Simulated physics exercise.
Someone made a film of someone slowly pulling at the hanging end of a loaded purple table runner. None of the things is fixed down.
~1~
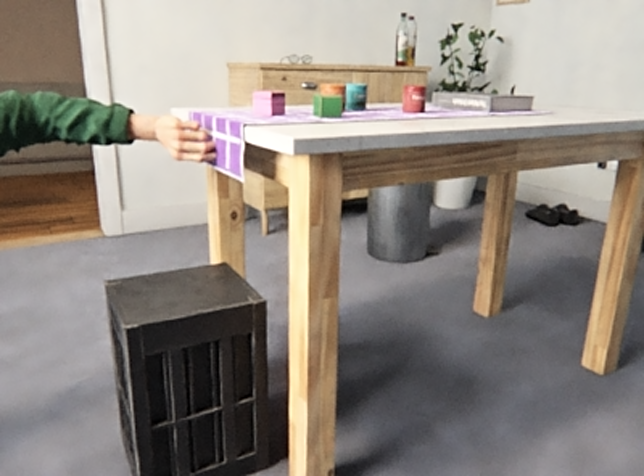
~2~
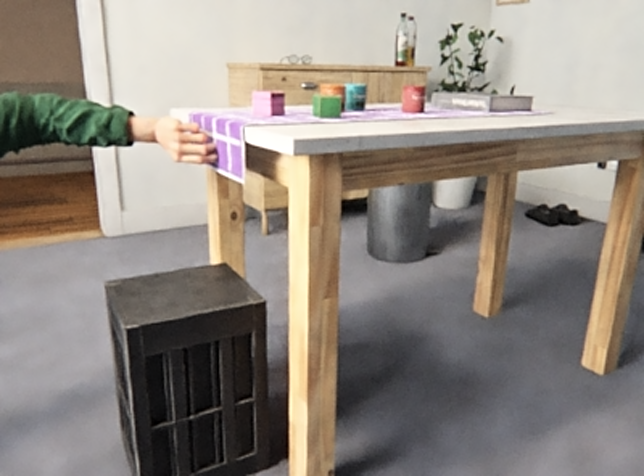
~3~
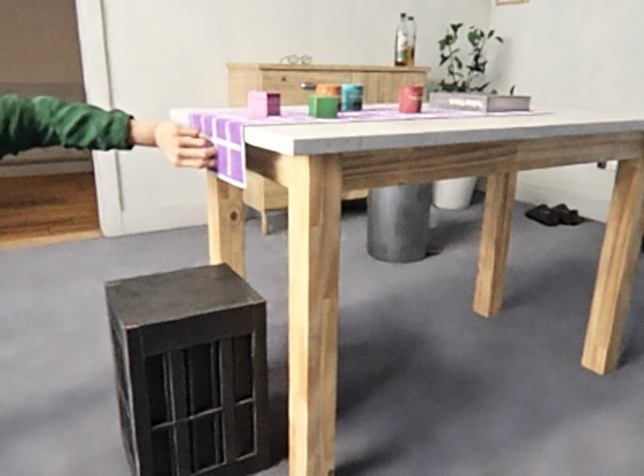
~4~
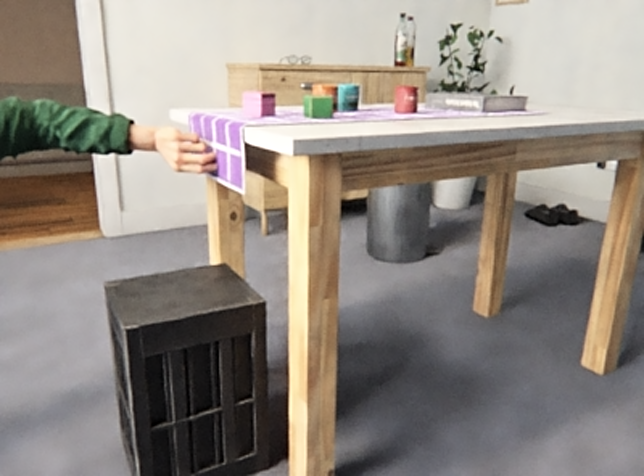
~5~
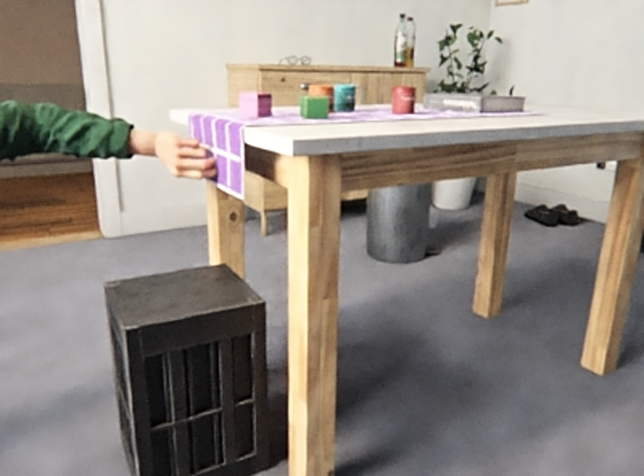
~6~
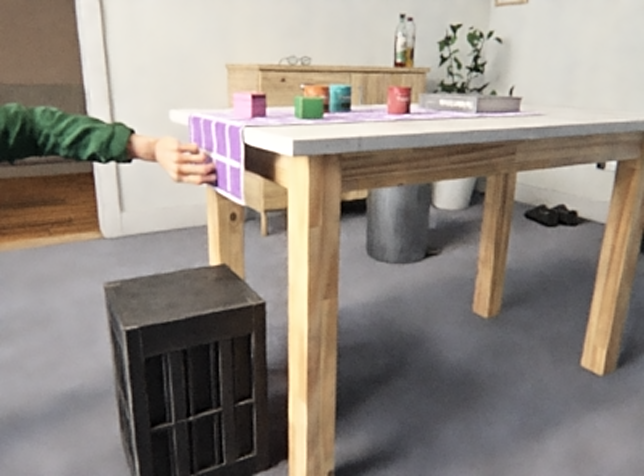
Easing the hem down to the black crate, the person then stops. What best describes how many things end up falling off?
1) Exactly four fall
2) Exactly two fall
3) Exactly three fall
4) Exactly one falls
2, exactly two fall.
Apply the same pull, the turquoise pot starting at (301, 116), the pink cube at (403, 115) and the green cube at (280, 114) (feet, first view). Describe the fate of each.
My call: The turquoise pot takes a tumble; the pink cube hangs on; the green cube takes a tumble.
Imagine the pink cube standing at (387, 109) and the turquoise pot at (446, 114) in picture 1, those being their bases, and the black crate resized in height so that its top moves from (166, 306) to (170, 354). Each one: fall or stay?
The pink cube stays put; the turquoise pot stays put.
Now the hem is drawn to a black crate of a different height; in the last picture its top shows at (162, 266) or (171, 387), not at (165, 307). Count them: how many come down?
That would make 1 and 4.
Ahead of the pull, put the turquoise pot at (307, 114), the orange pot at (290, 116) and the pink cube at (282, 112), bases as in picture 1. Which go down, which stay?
The turquoise pot is off the top, the orange pot is off the top and the pink cube is off the top.
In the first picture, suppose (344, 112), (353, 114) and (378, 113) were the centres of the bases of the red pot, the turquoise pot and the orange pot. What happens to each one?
Red pot - stays aboard. Turquoise pot - stays aboard. Orange pot - stays aboard.
Soon after, hem near (215, 233); all still up.
Then, hem near (216, 269); pink cube gone.
Further on, hem on the crate; pink cube and green cube gone.
At rest, hem on the crate; pink cube and green cube gone. The table loses two.
